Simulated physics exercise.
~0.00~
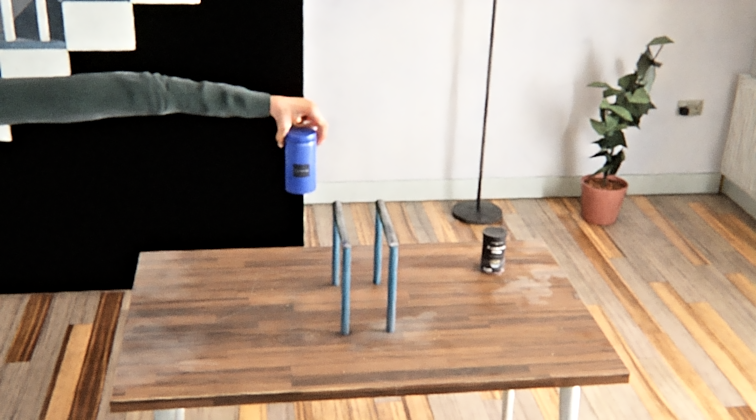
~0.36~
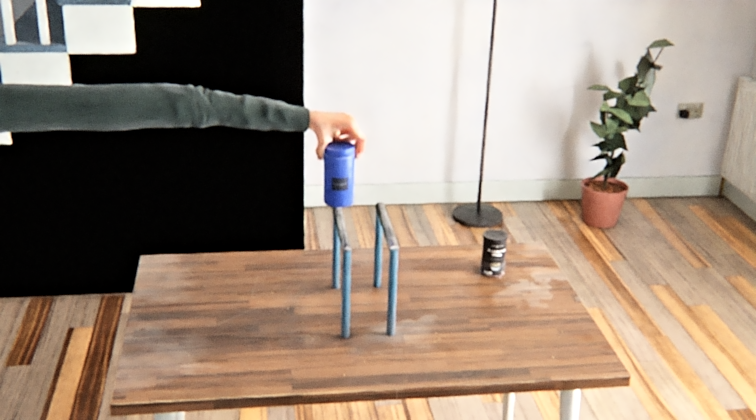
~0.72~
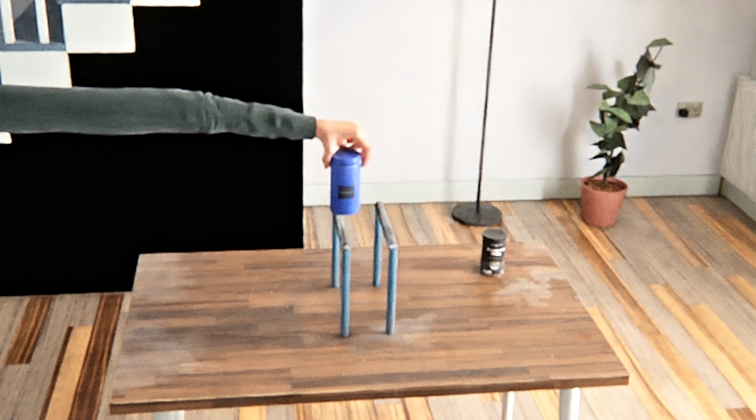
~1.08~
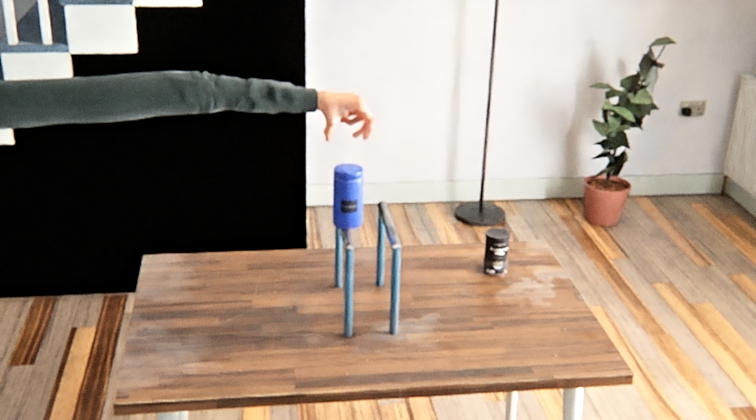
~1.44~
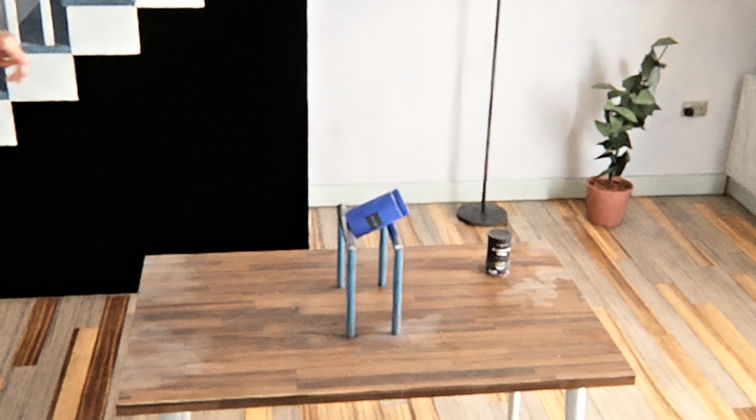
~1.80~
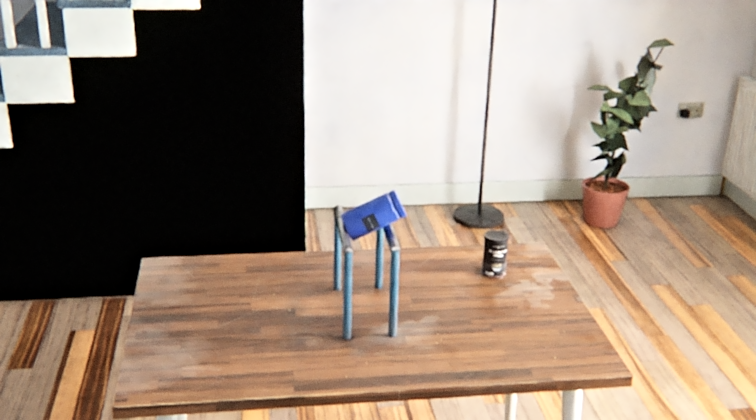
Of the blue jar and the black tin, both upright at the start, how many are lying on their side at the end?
One of them is on its side at the end, the blue jar, which rests tilted across the supports while the black tin still stands.
